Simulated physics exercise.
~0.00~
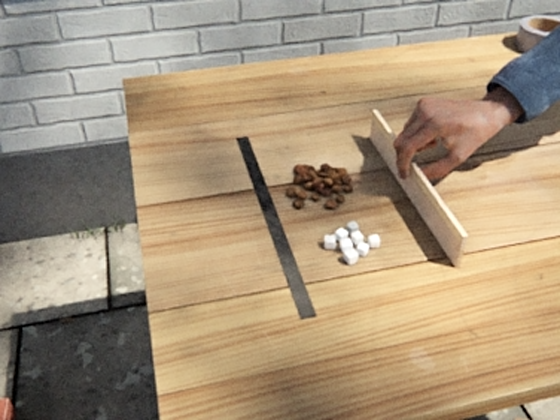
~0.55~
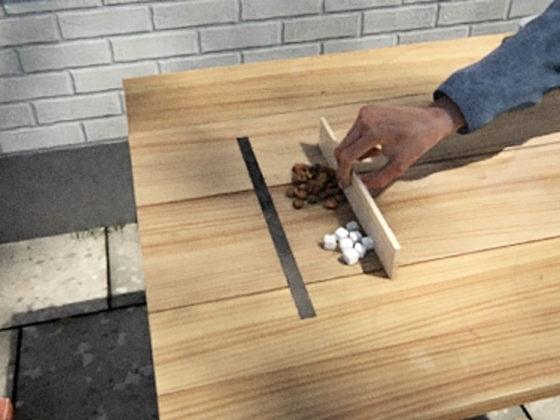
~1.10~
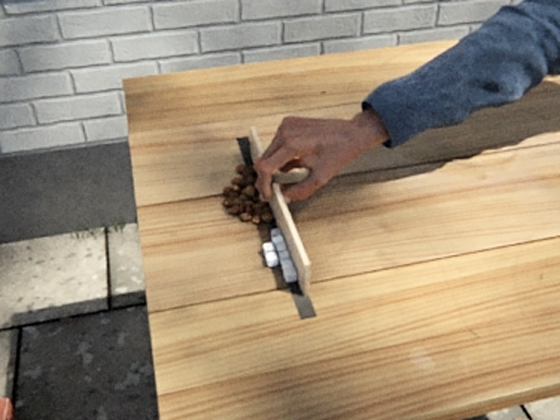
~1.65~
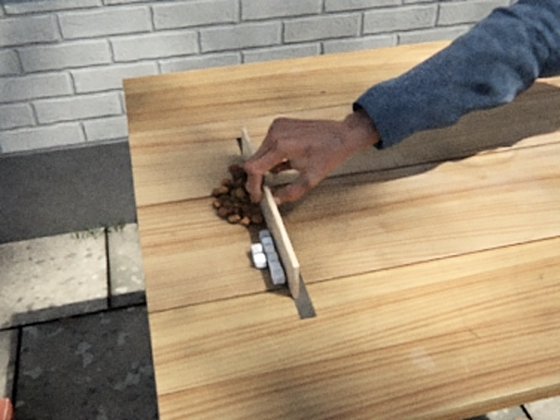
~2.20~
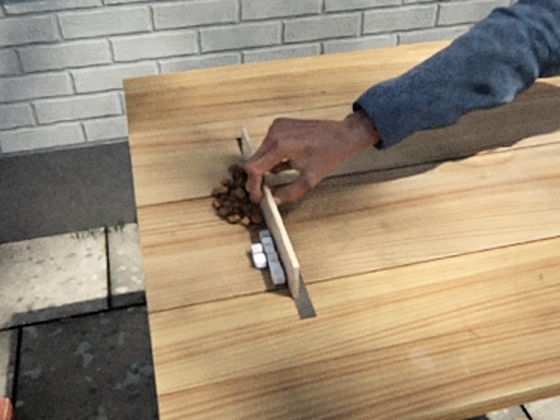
Hand sliding a wooden strip leftward, pushing brown lumps and white cubes across black tape, then stopping with both on the table.
